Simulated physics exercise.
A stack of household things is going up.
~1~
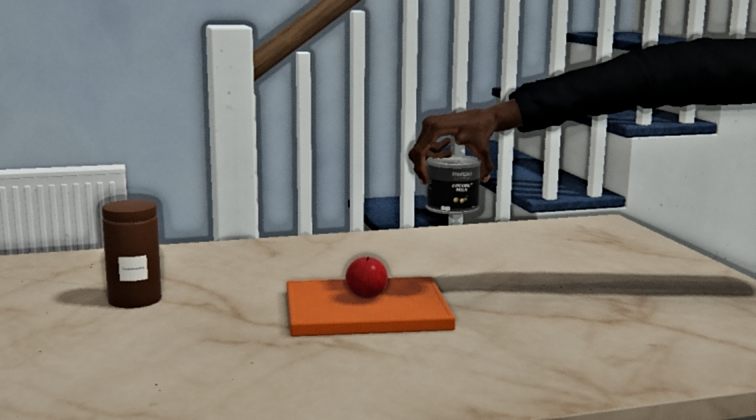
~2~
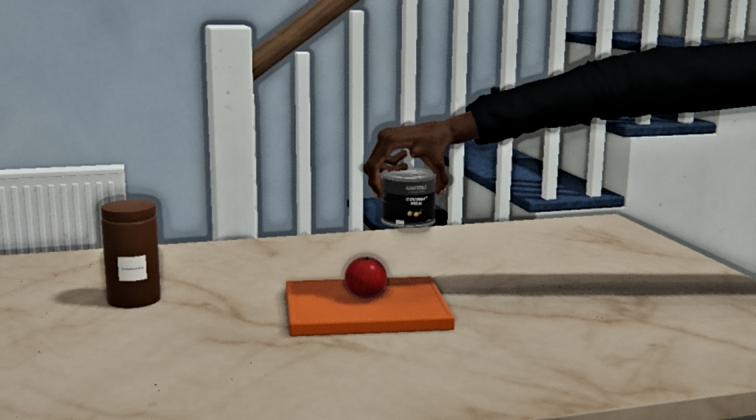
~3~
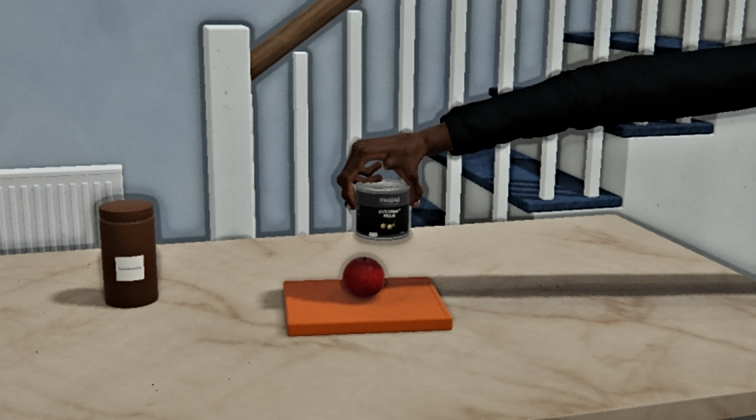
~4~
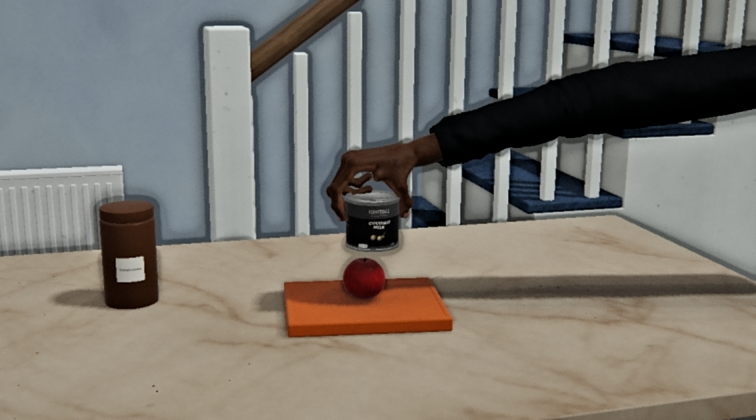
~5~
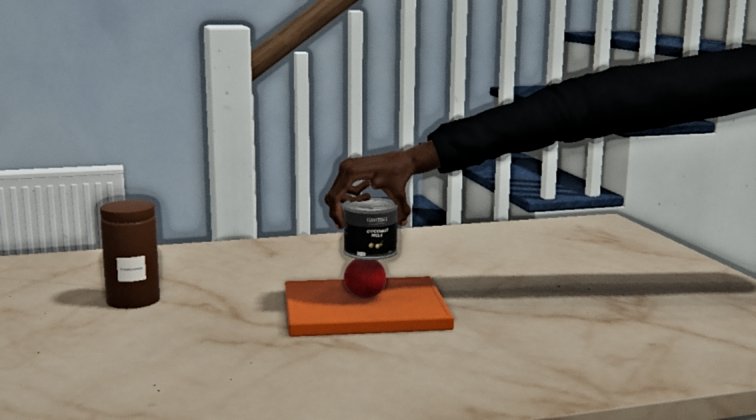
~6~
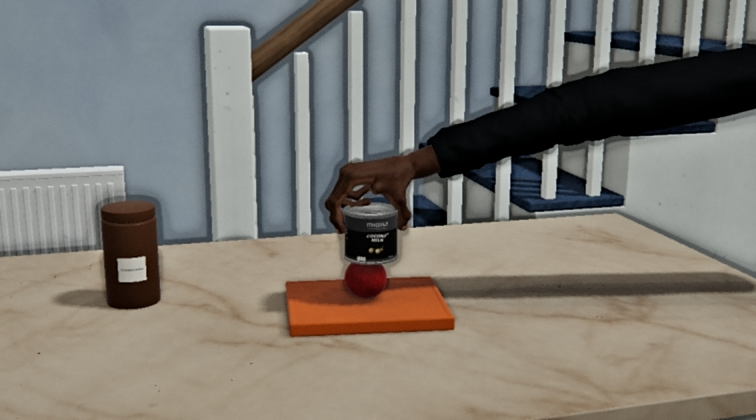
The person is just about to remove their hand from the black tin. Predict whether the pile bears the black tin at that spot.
It does not bear it.
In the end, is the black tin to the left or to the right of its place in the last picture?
As we see it, to our right.
Then, 0.40 s past the last view, black tin now fallen.
Then, 0.60 s past the last view, things are still on the move.
Then, 0.80 s past the last view, as before.
Then, 1.80 s past the last view, nothing new.
Finally, fallen, black tin; the other 3 still in place. Final places as the last picture's camera would see them, black tin near (503, 275). The pile loses its balance.
